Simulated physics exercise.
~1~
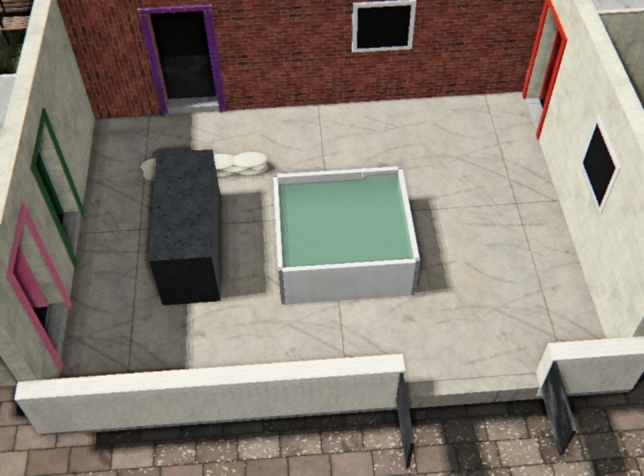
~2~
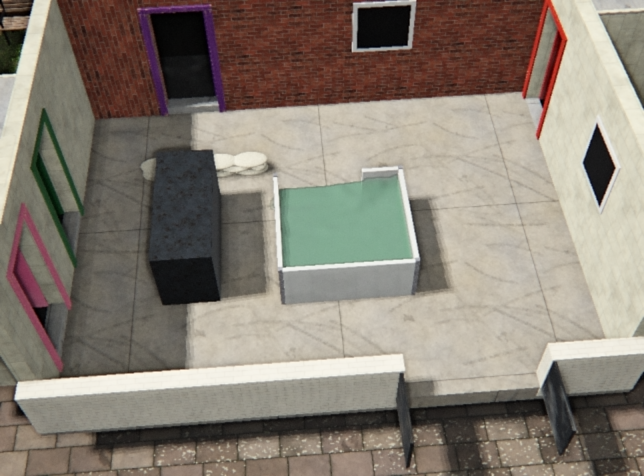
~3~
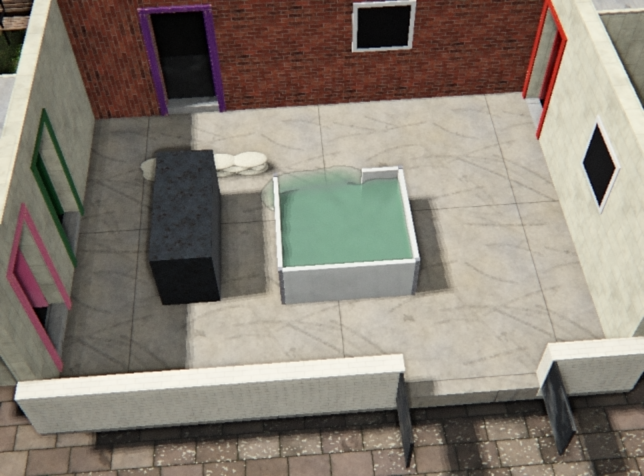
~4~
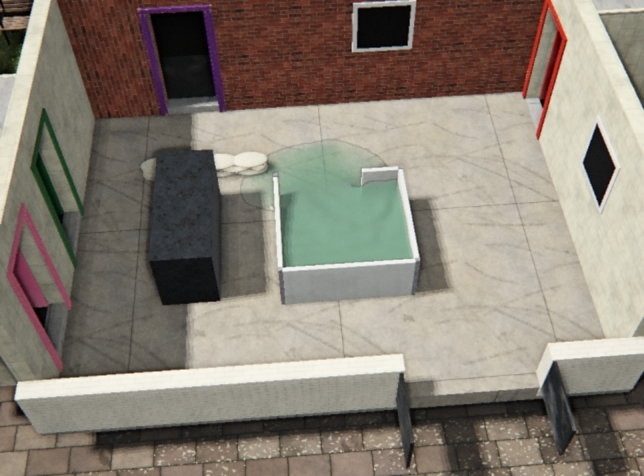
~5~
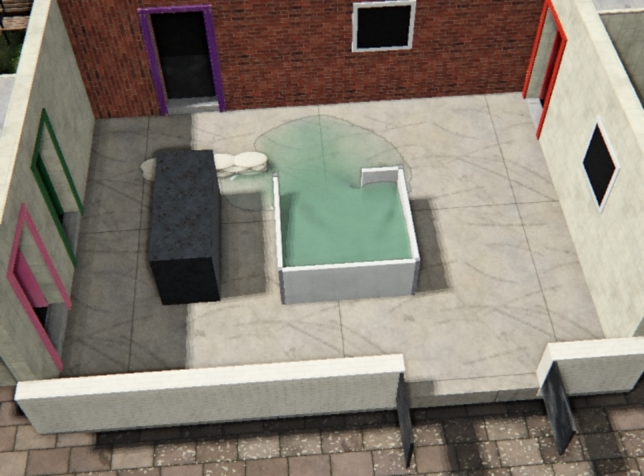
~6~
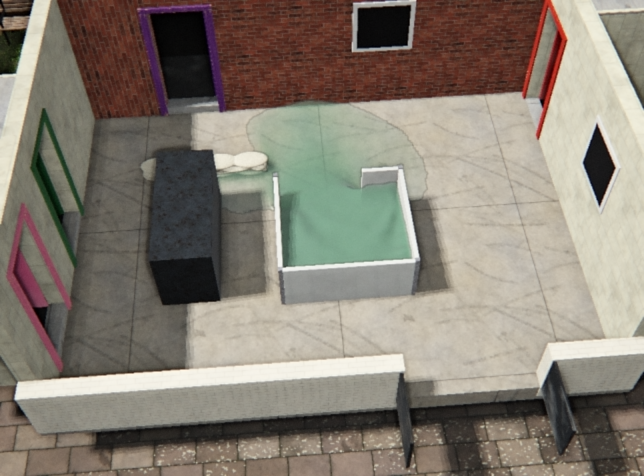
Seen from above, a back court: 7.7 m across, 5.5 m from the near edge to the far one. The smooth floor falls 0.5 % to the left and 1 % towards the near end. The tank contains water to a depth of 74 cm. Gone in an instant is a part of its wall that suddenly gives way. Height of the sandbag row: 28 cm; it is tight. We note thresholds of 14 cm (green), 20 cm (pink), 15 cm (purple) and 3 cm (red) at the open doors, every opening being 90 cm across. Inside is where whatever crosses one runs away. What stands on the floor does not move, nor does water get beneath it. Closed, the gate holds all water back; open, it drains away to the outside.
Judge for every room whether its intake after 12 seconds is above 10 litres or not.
One by one: At the green door the amount let in will fall short of the limit, at the pink door the amount let in will fall short of the limit, at the purple door the amount let in will fall short of the limit, at the red door the amount let in will top the limit.
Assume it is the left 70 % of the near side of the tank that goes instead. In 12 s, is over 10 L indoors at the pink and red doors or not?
Pink goes beyond, red stays inside, judged against that limit.
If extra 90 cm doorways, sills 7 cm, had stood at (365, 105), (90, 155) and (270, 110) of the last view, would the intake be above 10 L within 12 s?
Per doorway, in order: Sufficient / sufficient / sufficient.
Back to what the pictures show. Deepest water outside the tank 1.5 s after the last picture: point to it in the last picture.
About (279, 113).
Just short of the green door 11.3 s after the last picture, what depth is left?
Reading: Close to 4.5 cm.
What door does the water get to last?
The pink one.
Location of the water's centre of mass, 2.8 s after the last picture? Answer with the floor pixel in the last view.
Near (295, 180).
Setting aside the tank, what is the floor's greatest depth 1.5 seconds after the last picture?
About 34 cm at most.
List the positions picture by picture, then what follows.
Still water, 74 cm deep, in the tank at (343, 220), in the first frame.
The front is at (274, 207), 0.8 m from the gap on the tank's far side; 0.4 m2 of floor is under water; 74 cm left at the back of the tank, in the second frame.
The front is at a hidden place, 1.0 m from the gap on the tank's far side; 1.1 m2 of floor is under water; 74 cm left at the back of the tank, in the third frame.
Water pours out on the tank's far side and has run 1.5 m, to (337, 143); typically 9 cm deep outside, 70 cm at the tank's back, in the fourth frame.
The front is at (328, 119), 2.0 m from the gap on the tank's far side; 4.1 m2 of floor is under water; 63 cm left at the back of the tank, in the fifth frame.
Water pours out on the tank's far side and has run 2.5 m, to (276, 108); typically 7 cm deep outside, 65 cm at the tank's back, in the sixth frame.
Then, 0.7 s after the last picture water covers 20 % of the floor and is deepest (44 cm) near (279, 113); green door not reached, pink door not reached, purple door 9 cm at the sill, 0 L in, red door not reached.
Then, 1.5 s after the last picture water covers 30 % of the floor and is deepest (34 cm) near (279, 113); green door 5 cm at the sill, 0 L in, pink door not reached, purple door 14 cm at the sill, 0 L in, red door 3 cm at the sill, 0 L in.
Then, 2.8 s after the last picture water covers 50 % of the floor and is deepest (24 cm) near (113, 145); green door 11 cm at the sill, 0 L in, pink door 1 cm at the sill, 0 L in, purple door 9 cm at the sill, 1 L in, red door 15 cm at the sill, 99 L in.
Then, 6.3 s after the last picture water covers 85 % of the floor and is deepest (16 cm) near (56, 408); green door 8 cm at the sill, 0 L in, pink door 8 cm at the sill, 0 L in, purple door 8 cm at the sill, 1 L in, red door 8 cm at the sill, 252 L in.
Then, 11.3 s after the last picture water covers 95 % of the floor and is deepest (10 cm) near (56, 408); green door 4 cm at the sill, 0 L in, pink door 9 cm at the sill, 0 L in, purple door 4 cm at the sill, 1 L in, red door 3 cm at the sill, 276 L in.
